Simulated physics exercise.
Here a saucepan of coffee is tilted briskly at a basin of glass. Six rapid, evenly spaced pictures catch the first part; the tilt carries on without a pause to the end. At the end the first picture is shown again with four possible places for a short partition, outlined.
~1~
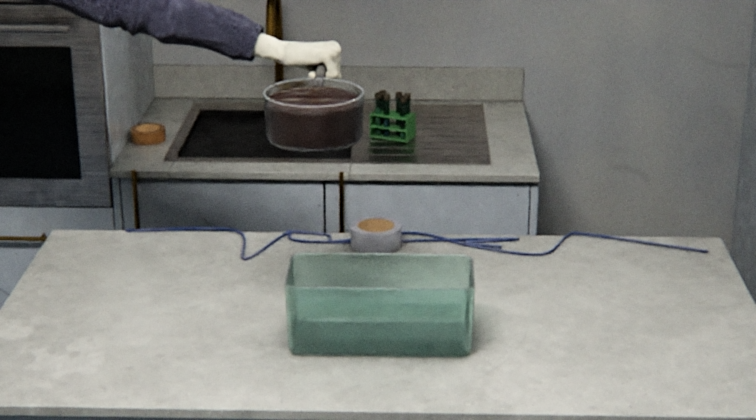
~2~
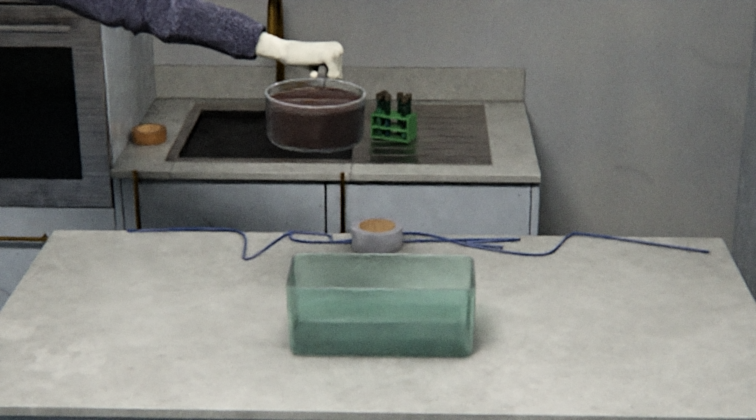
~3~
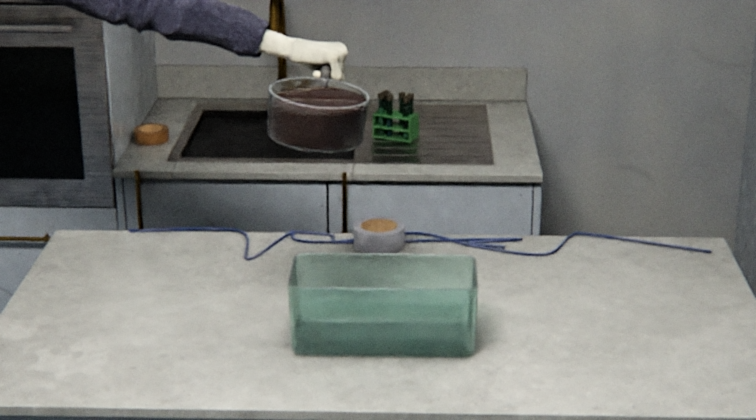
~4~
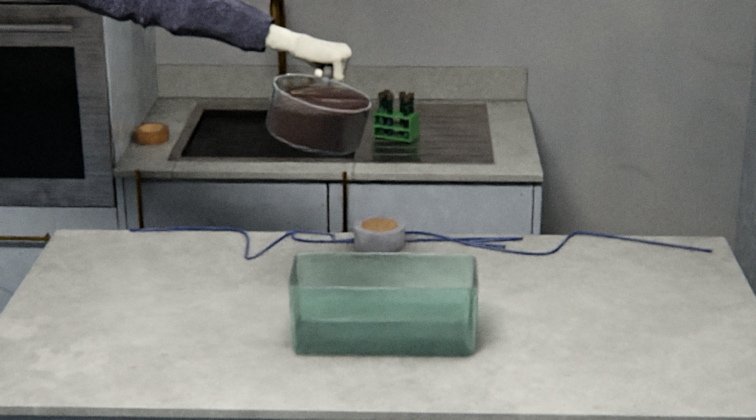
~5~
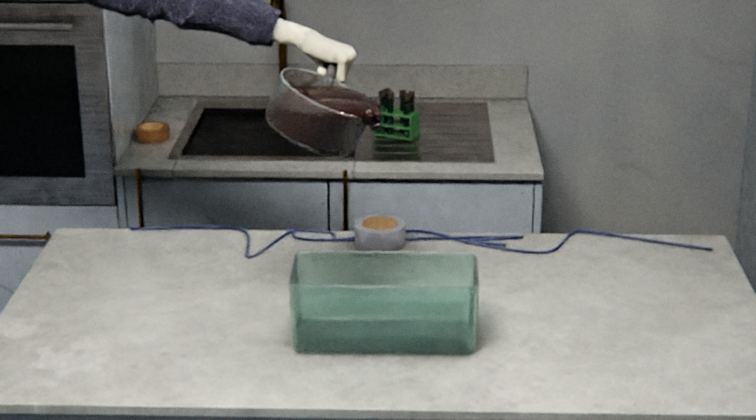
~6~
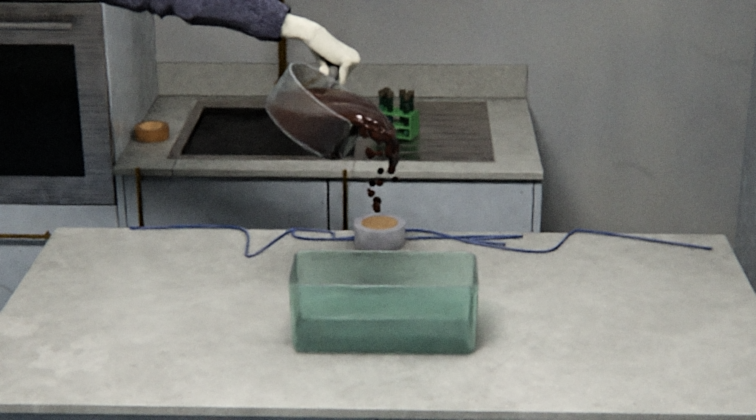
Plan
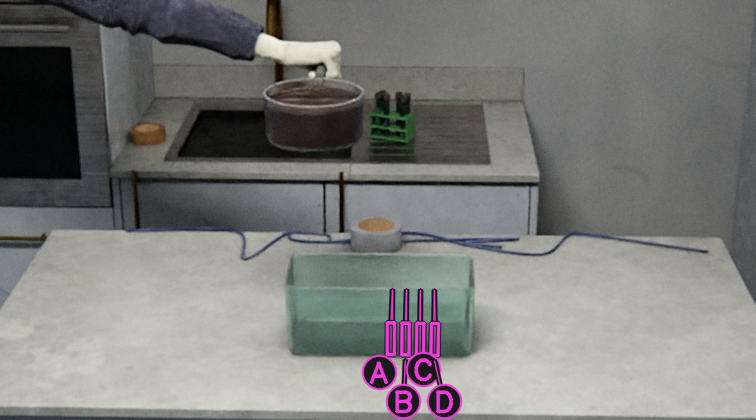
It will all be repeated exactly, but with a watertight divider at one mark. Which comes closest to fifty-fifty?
It is C.
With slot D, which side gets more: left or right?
More ends on the left.
On the marked copy, A at (390, 359); B at (405, 360); C at (419, 360); D at (434, 360).
For slot A, about 22 % ends left of the wall and 76 % right of it.
For slot B, about 36 % ends left of the wall and 63 % right of it.
For slot C, about 49 % ends left of the wall and 49 % right of it.
For slot D, about 68 % ends left of the wall and 30 % right of it.
